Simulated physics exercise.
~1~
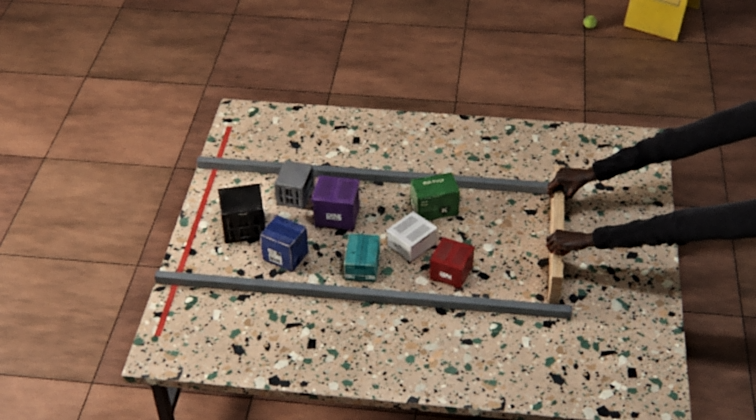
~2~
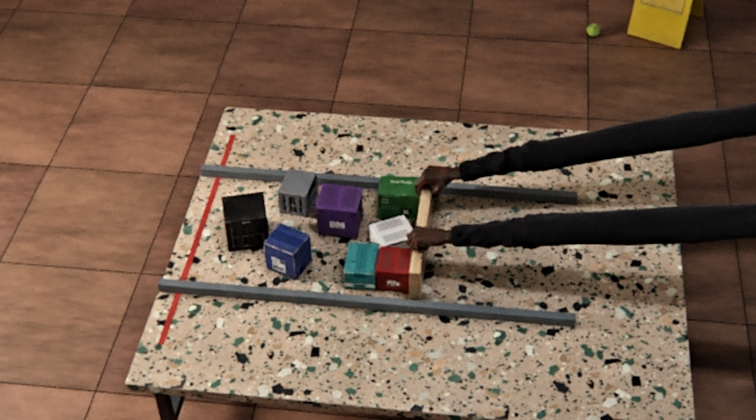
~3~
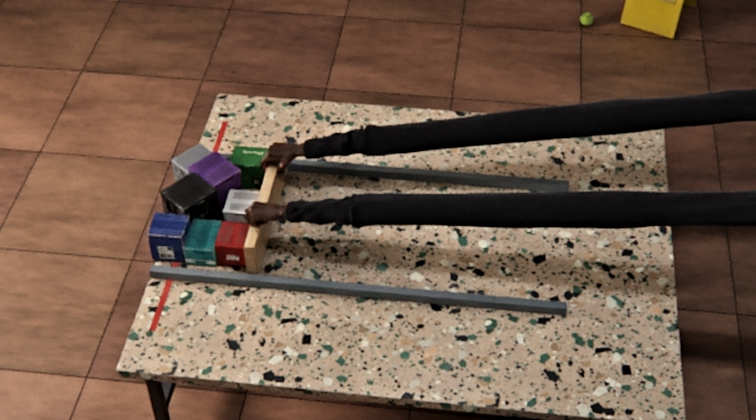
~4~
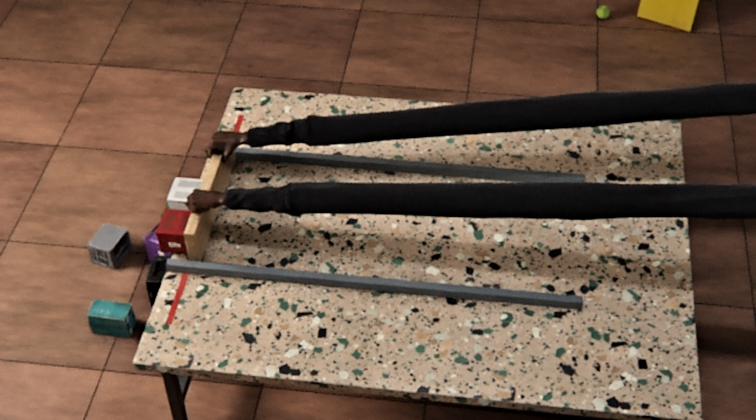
A wooden plank, pushed left by two dark-sleeved hands between two rails on a speckled table, gathered the colourful boxes and drove them past the red tape, sending most tumbling off the edge while the red and white ones stayed against it.
